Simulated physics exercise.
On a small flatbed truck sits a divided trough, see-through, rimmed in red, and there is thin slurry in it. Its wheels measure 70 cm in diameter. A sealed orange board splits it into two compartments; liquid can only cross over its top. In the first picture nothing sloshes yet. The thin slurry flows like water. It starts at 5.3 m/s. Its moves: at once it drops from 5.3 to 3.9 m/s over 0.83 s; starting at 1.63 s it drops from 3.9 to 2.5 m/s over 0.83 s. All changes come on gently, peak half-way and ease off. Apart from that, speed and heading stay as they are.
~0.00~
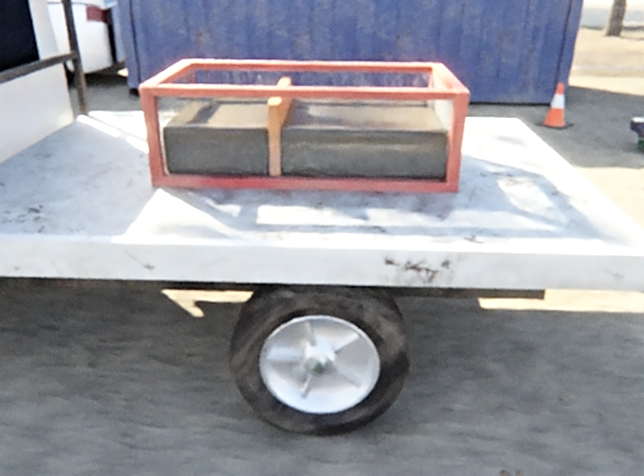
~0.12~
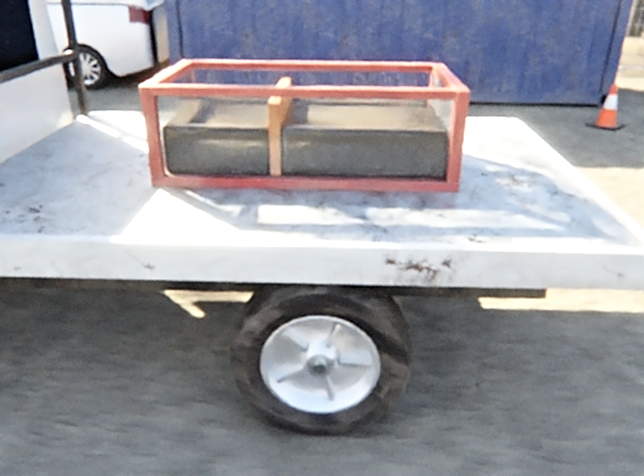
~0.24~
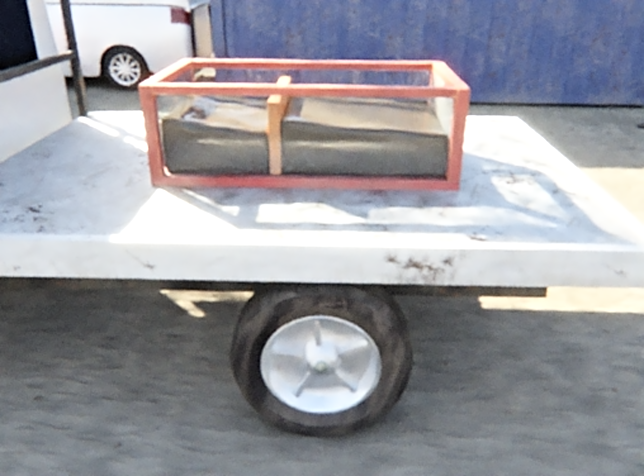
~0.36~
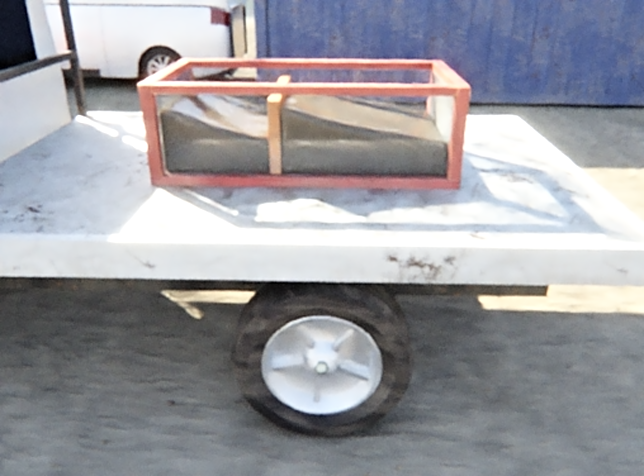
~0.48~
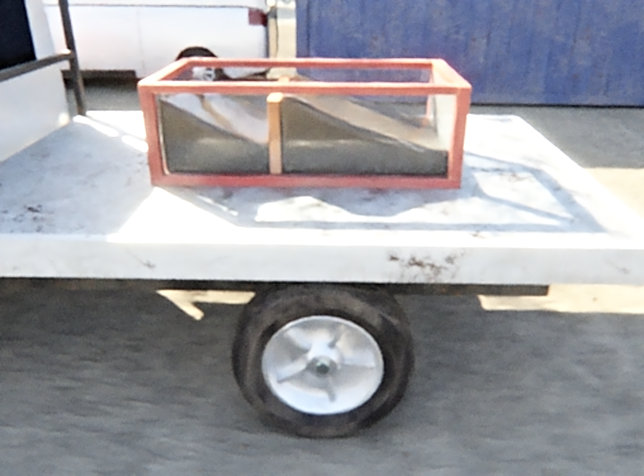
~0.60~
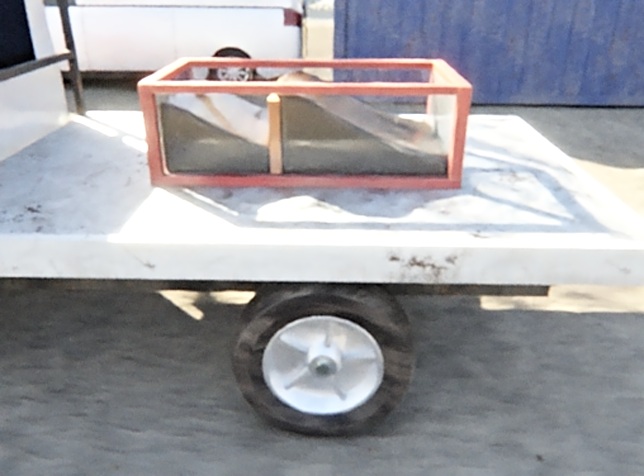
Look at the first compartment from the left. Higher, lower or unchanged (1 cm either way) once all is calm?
That compartment finishes higher.
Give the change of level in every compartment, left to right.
In cm: 2 up, 1 down.
By 1.20 s the compartments hold 22, 21 cm, left to right.
By 2.10 s the compartments hold 23, 19 cm, left to right.
By 3.00 s the compartments hold 23, 20 cm, left to right.
By 5.45 s the compartments hold 23, 20 cm, left to right.
